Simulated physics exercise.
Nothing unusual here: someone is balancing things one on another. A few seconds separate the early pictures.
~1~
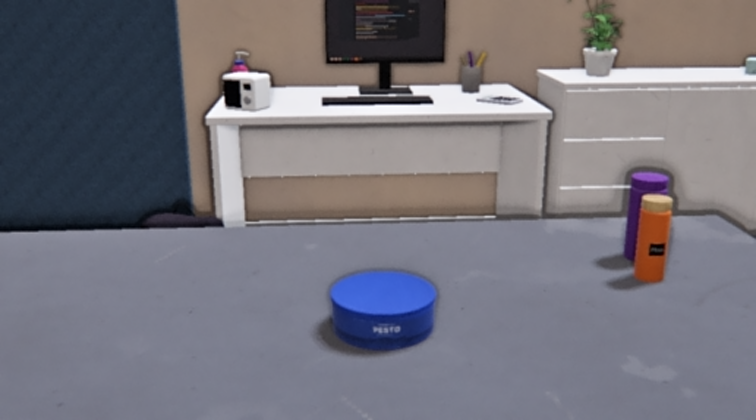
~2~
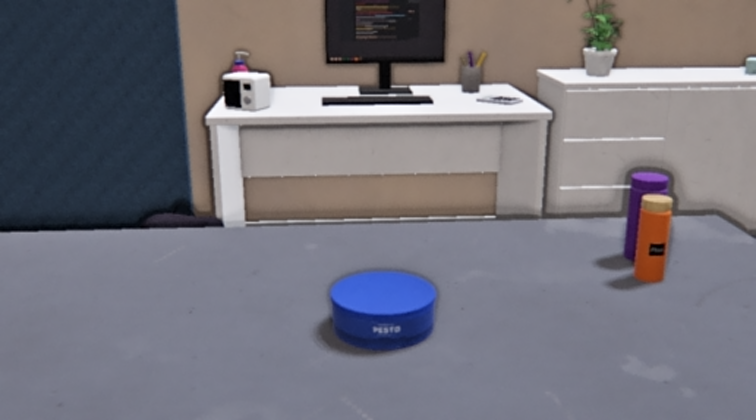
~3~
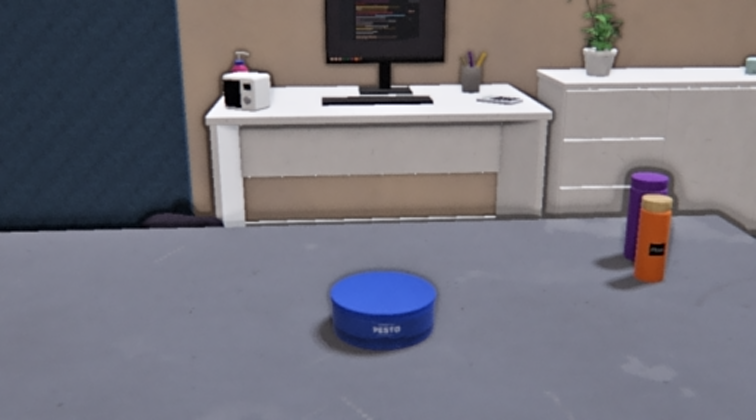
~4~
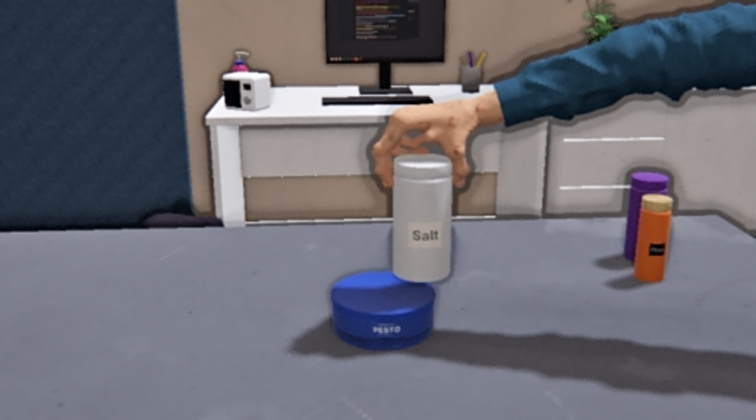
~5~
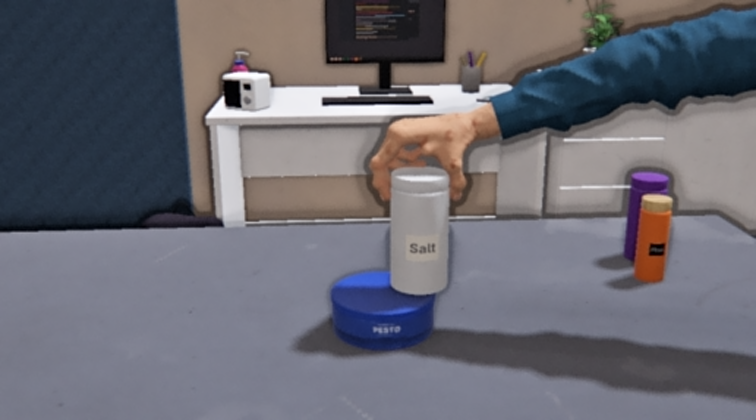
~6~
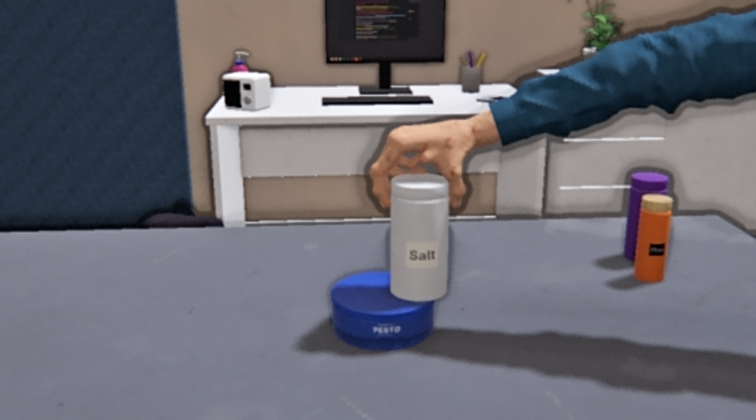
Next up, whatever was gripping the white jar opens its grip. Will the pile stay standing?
Yes.
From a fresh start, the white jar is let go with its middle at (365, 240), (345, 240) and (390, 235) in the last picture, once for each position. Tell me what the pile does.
Case one: It stands firm; case two: It stands firm; case three: It stands firm.
Then, 0.50 s later than the last frame, all is still.
Then, 1.30 s later than the last frame, white jar resting near (419, 237).
When it is over, all 4 as before. End places, in pixels of the last picture, white jar near (419, 237). The pile keeps its balance.
